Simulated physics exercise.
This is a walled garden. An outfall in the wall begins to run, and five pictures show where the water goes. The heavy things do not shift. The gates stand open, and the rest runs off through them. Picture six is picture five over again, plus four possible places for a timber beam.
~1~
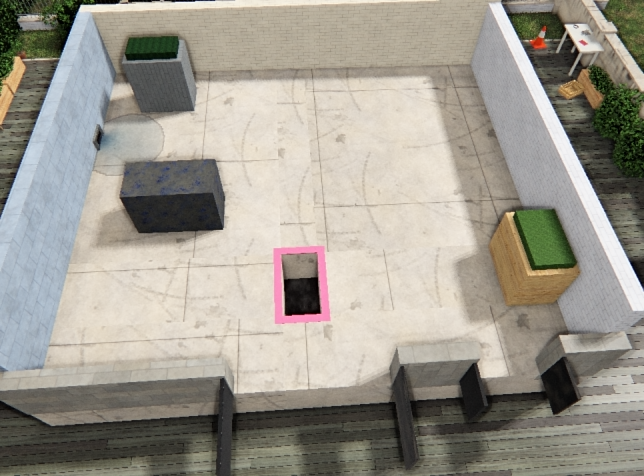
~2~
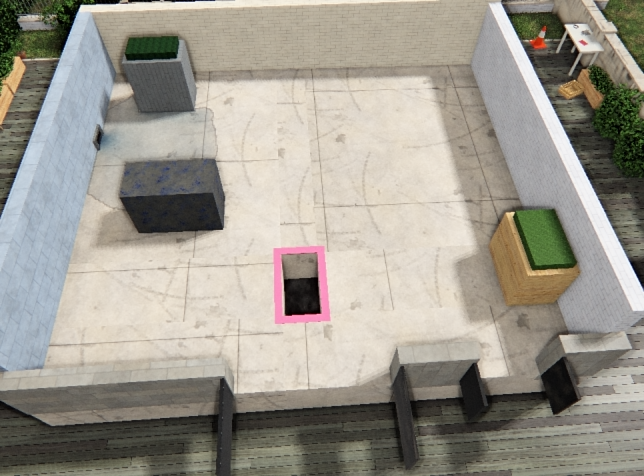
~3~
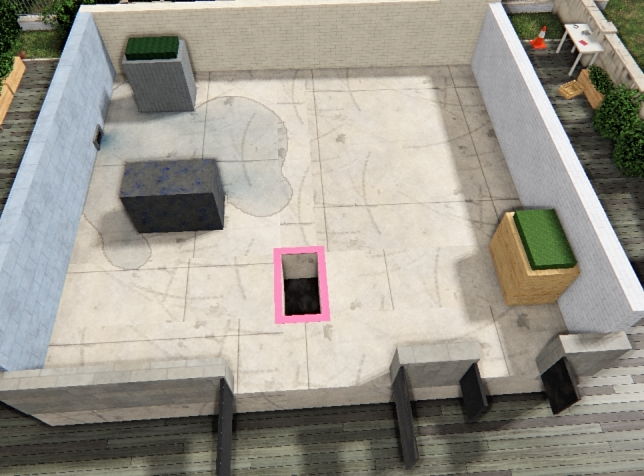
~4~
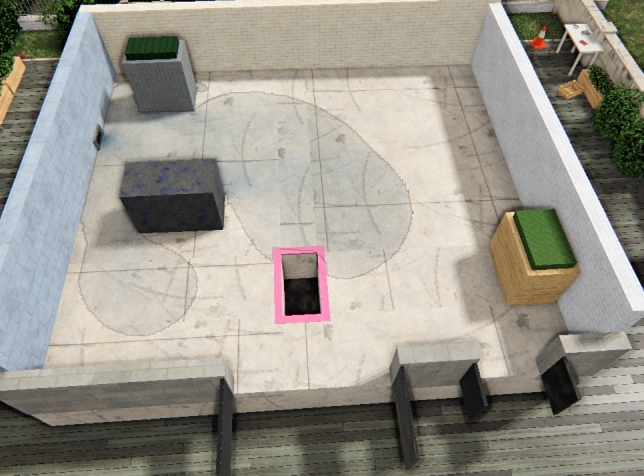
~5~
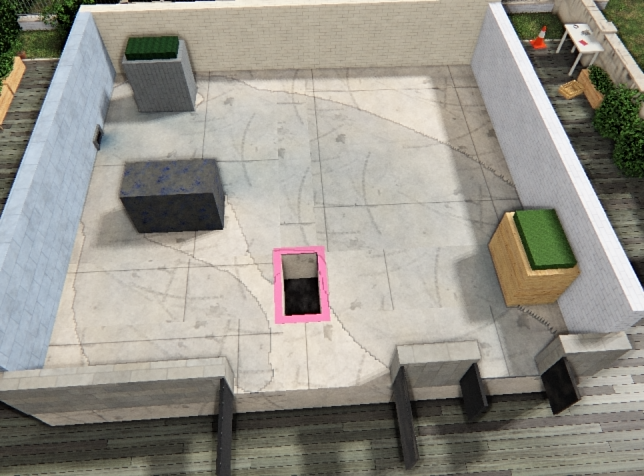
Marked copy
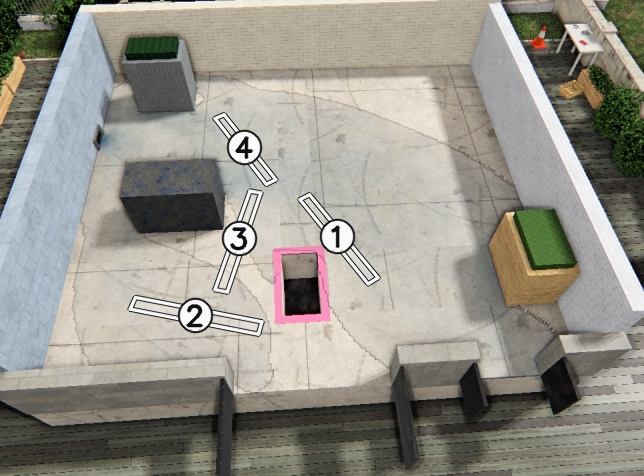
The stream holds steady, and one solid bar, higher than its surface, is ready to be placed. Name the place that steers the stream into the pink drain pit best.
The best position is 4.
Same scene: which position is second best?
It is 1.
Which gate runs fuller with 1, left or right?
The right gate.
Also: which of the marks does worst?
That is position 3.
On the marked copy, 1 from (304, 197) to (373, 280); 2 from (132, 303) to (260, 327); 3 from (221, 290) to (255, 192); 4 from (219, 116) to (271, 181).
With 1, about 21 % of the stream goes into the pink drain pit, about 78 % out by the gates.
With 2, about 15 % of the stream goes into the pink drain pit, about 84 % out by the gates.
With 3, about 3 % of the stream goes into the pink drain pit, about 96 % out by the gates.
With 4, about 35 % of the stream goes into the pink drain pit, about 64 % out by the gates.
